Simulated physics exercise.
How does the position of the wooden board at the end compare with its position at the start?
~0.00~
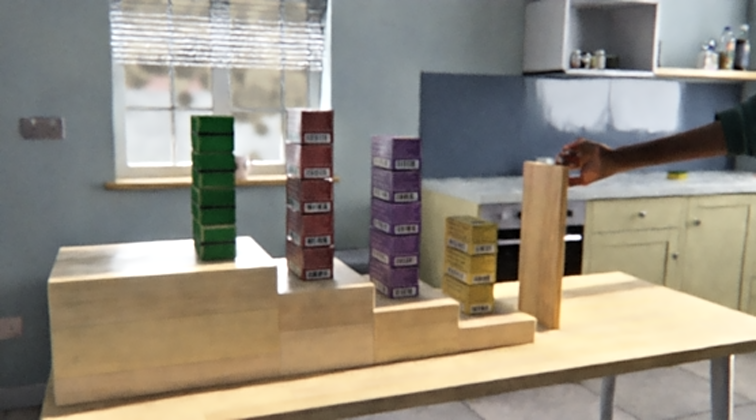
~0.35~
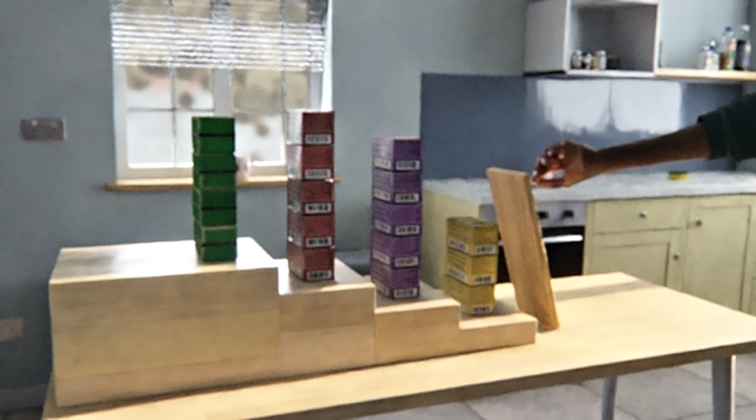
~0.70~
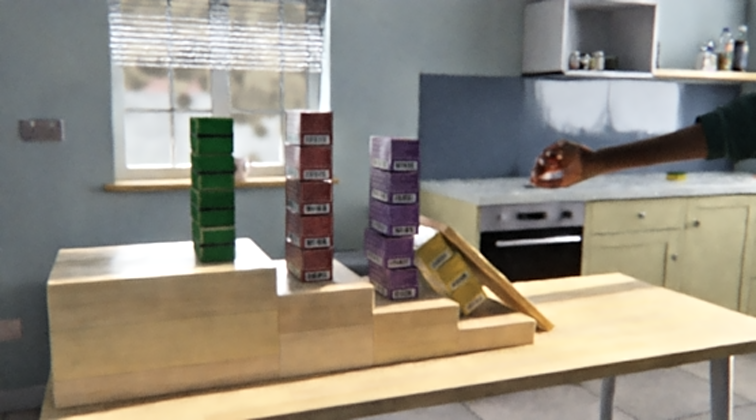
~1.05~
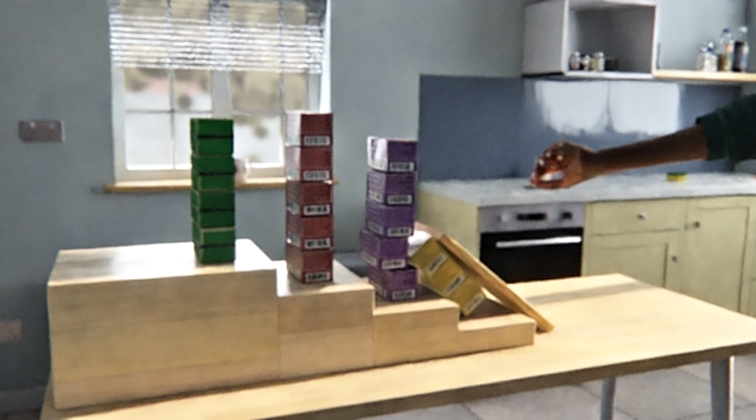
At the start the board stands upright on the table, but at the end it leans to the left against the yellow packets.
